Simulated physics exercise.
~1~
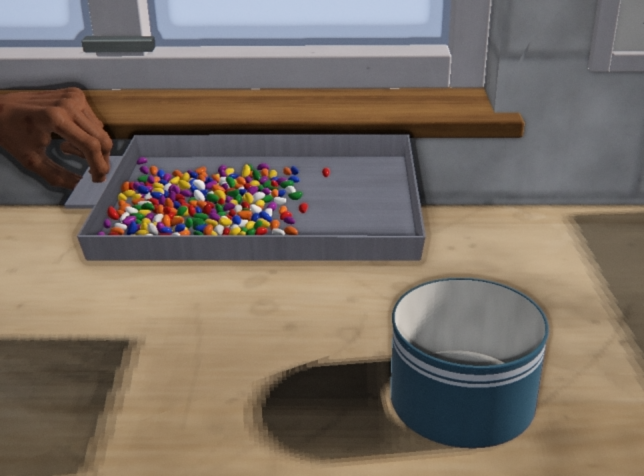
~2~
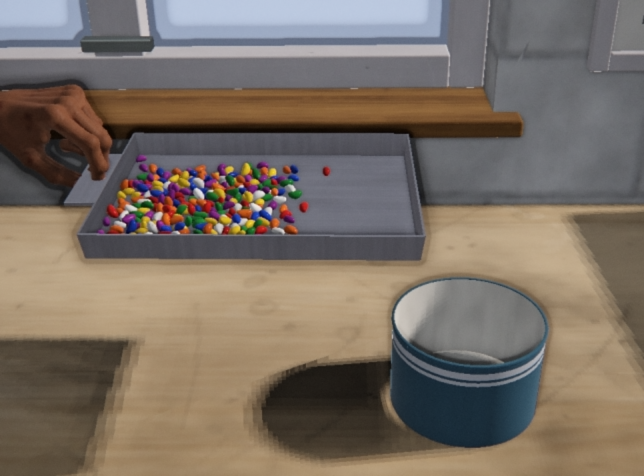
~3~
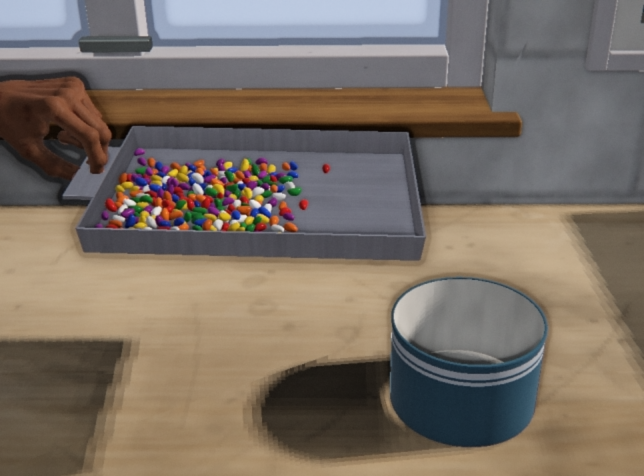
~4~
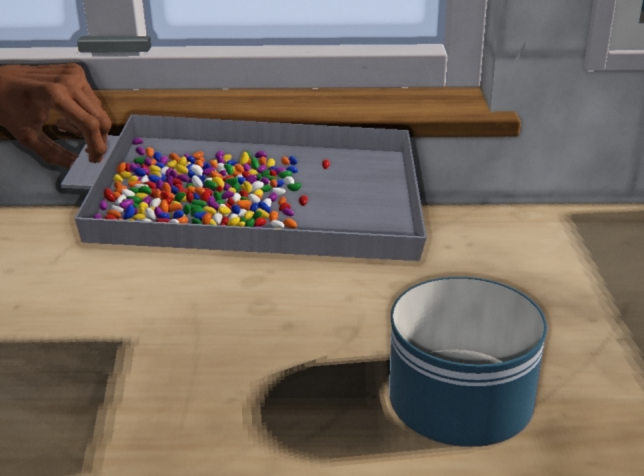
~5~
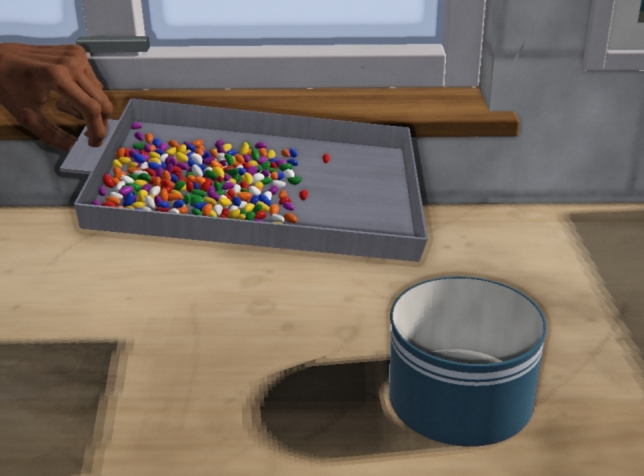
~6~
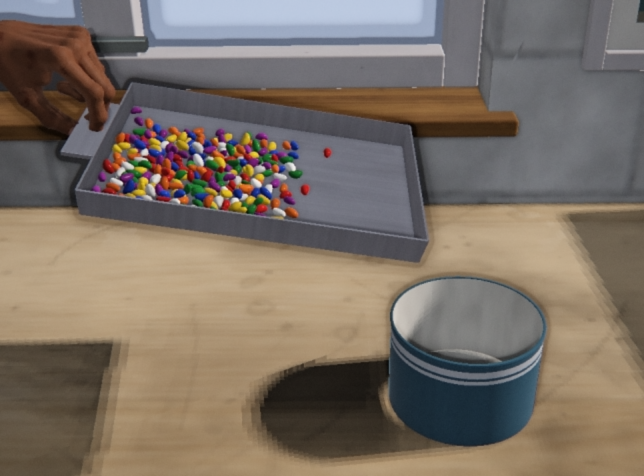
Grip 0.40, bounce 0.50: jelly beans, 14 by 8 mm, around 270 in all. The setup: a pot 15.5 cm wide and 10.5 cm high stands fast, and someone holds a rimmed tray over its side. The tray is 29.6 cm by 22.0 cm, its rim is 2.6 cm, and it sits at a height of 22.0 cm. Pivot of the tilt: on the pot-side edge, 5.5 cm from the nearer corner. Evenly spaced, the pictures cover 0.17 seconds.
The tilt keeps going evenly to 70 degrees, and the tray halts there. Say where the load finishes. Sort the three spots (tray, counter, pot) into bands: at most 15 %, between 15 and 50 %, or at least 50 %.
Tray: 15 to 50 %; counter: 15 to 50 %; pot: 15 to 50 %.
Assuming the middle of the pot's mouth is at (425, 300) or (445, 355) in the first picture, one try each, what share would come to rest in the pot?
First try around 5 %, second around 45 %.
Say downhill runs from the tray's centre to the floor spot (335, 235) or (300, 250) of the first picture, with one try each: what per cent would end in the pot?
Approximately 5 percent, then 0 percent.
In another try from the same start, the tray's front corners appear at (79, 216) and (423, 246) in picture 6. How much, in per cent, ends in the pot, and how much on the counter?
Final per cent - pot 0, counter 60.
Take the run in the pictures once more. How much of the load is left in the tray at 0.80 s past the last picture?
About 35 per cent.
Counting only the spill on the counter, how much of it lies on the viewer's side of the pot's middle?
Near 90 in a hundred.
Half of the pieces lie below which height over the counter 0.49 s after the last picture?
I'd put it near 28 cm.
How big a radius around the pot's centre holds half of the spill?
I'd say around 24 centimetres.
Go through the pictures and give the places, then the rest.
In the first frame, tray tilt 0 degrees, front corners at (82, 235) and (421, 235); middle of the pieces at (208, 206); pot at (469, 319).
In the second frame, tray tilt 0 degrees, front corners at (81, 233) and (421, 235); middle of the pieces at (207, 204).
In the third frame, tray tilt 2 degrees, front corners at (80, 227) and (422, 235); middle of the pieces at (206, 200).
In the fourth frame, tray tilt 4 degrees, front corners at (79, 217) and (422, 236), lowest corner right front; middle of the pieces at (205, 192).
In the fifth frame, tray tilt 7 degrees, front corners at (79, 203) and (424, 237), lowest corner right front; middle of the pieces at (205, 182).
In the sixth frame, tray tilt 11 degrees, front corners at (80, 189) and (425, 238), lowest corner right front; middle of the pieces at (206, 172); pot at (467, 317).
Then, 0.29 s after the last picture, tilt 40 degrees; the tray holds 100 %, the pot 0 %.
Then, 0.49 s after the last picture, tilt 60 degrees; the tray holds 100 %, the pot 0 %.
Then, 0.80 s after the last picture, tilt 70 degrees; the tray holds 35 %, the pot 20 %.
In the end, tray 30 %, counter 45 %, pot 25 %.
